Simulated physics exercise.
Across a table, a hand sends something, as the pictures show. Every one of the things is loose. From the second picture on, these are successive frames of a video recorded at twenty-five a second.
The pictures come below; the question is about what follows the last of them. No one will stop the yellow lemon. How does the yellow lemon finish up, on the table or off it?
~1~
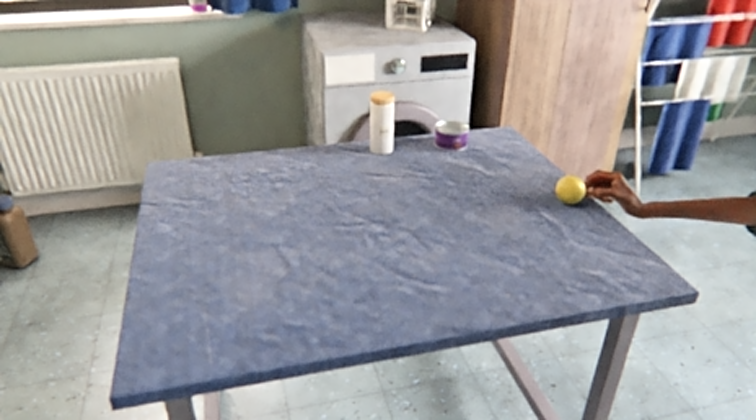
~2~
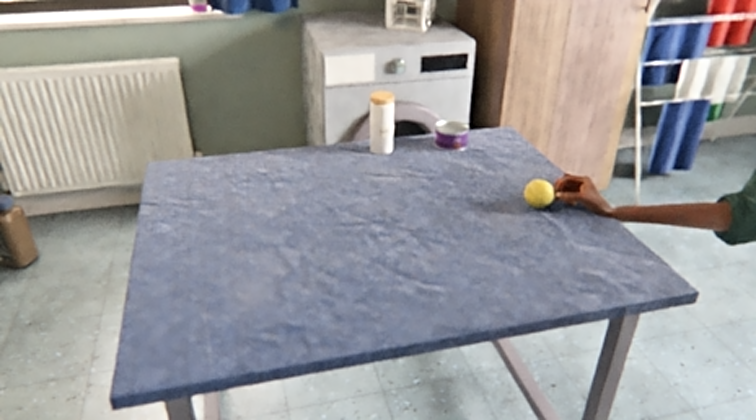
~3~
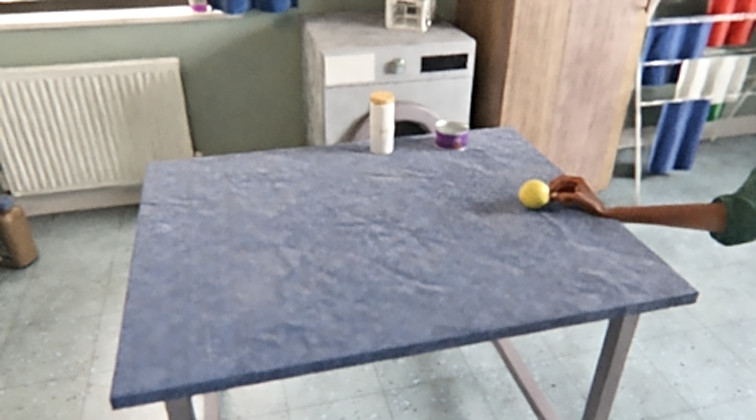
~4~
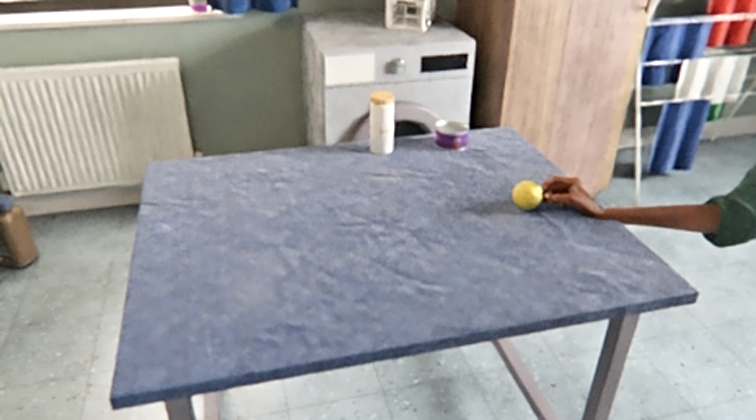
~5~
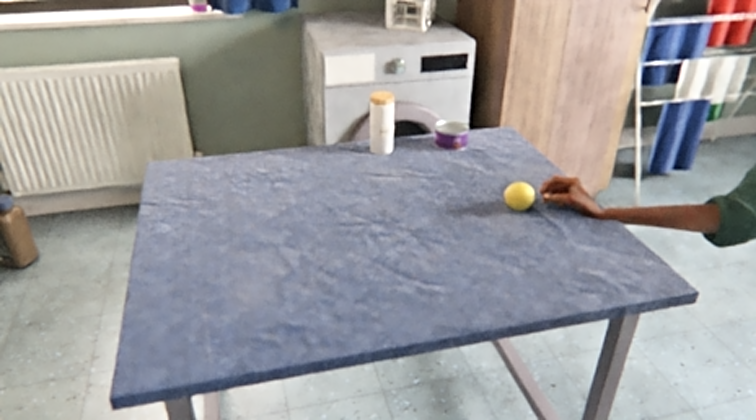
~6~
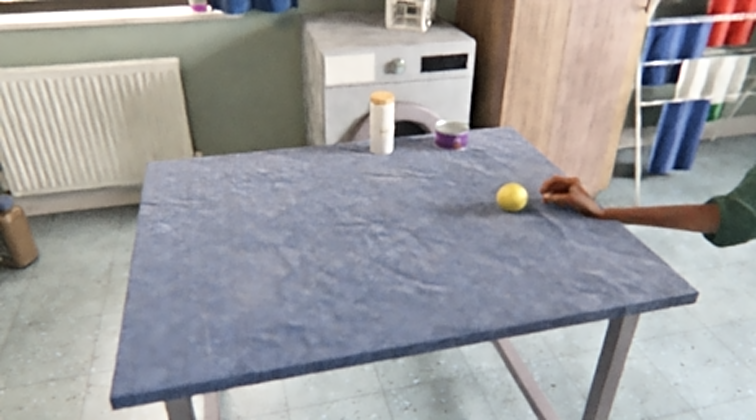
It finishes on the table.
Then, 0.20 s past the last view, yellow lemon displaced well along near (478, 202).
Then, 0.50 s past the last view, yellow lemon displaced well along near (438, 207).
Finally, moved from the start, yellow lemon. Final places as the last picture's camera would see them, yellow lemon near (403, 212).
